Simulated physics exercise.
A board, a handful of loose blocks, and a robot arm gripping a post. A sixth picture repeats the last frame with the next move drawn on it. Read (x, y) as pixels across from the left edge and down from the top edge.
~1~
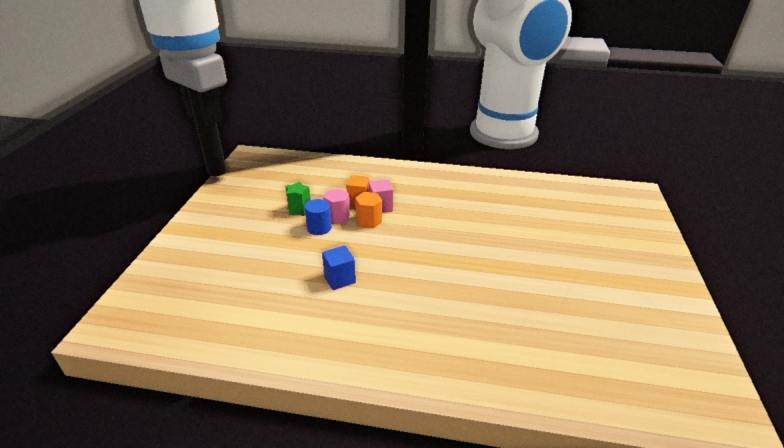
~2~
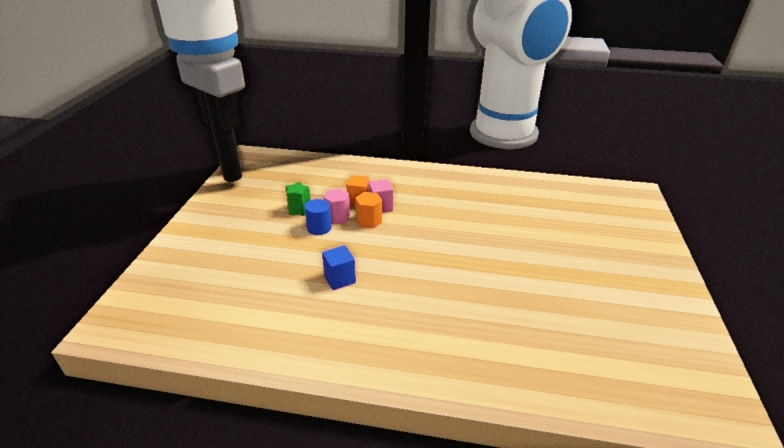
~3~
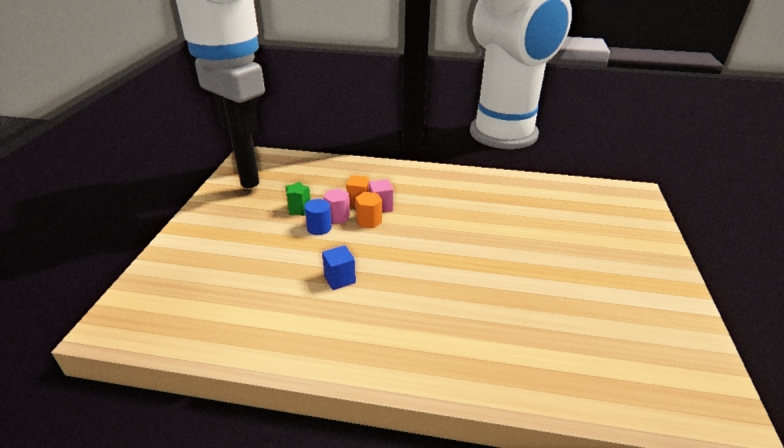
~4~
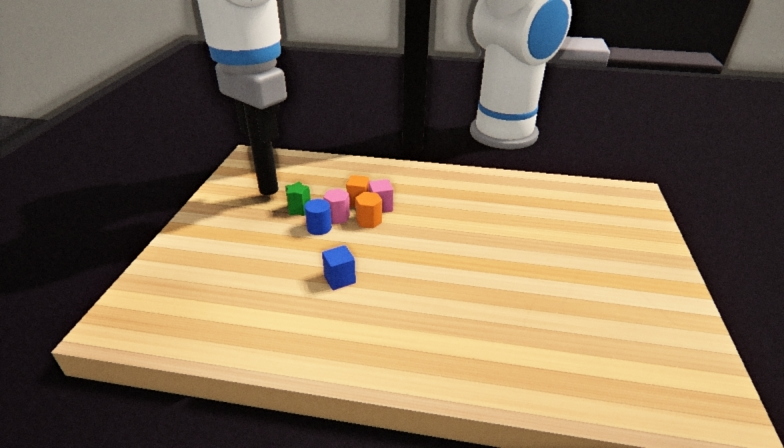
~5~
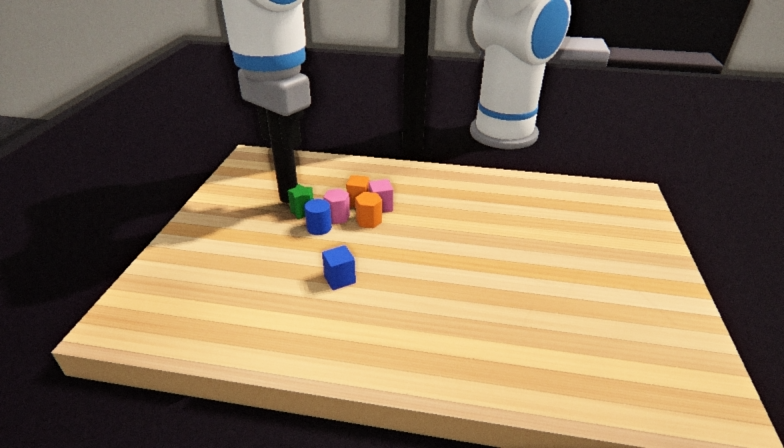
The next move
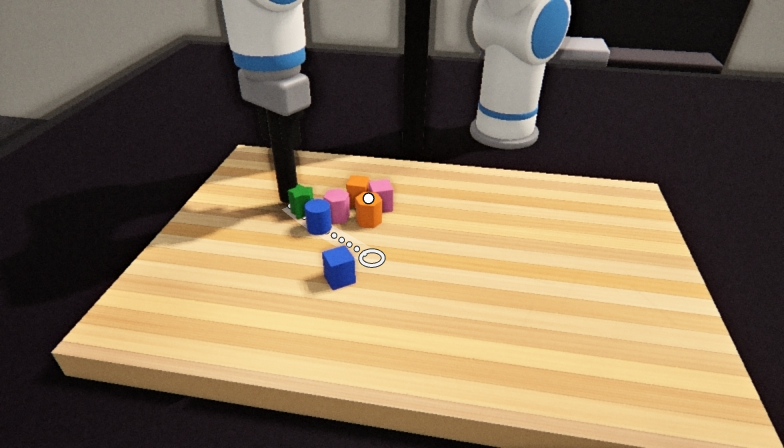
On a striped wooden board, a loose cluster of small green, blue, pink and orange blocks sits with a lone blue cube nearer the viewer. A robot arm holding a dark post moves in from the board's far left corner, travelling rightward and slightly closer, then nudges the green block slightly right.
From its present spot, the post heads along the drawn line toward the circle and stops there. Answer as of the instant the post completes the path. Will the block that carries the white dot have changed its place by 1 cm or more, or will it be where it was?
Here's my answer: The block that carries the white dot gets displaced.
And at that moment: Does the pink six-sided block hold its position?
The answer is no.
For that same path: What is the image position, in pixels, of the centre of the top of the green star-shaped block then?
Final place: (392, 240).
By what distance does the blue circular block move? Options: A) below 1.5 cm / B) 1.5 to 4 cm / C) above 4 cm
It's C.
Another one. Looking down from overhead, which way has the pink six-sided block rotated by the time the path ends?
From above, it turns counterclockwise.
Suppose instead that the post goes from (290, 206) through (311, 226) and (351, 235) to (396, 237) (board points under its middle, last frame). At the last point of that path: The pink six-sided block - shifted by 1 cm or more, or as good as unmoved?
It will be nudged away from its spot.
Path on the board, from (290, 206) via (327, 231), ending at (372, 258); the dot is on the orange six-sided block.
On the path given first. One third of the way, post (313, 215); green star-shaped block (328, 205); blue circular block (337, 217); pink six-sided block (350, 198), turned 40° anticlockwise; orange six-sided block (376, 199).
Two thirds of the way, post (341, 232); green star-shaped block (359, 222), turned 15° anticlockwise; blue circular block (369, 235); pink six-sided block (355, 200), turned 60° anticlockwise; orange six-sided block (380, 198).
At the end, post (372, 250); green star-shaped block (392, 240), turned 15° anticlockwise; blue circular block (405, 254); pink six-sided block (355, 200), turned 60° anticlockwise; orange six-sided block (380, 198).
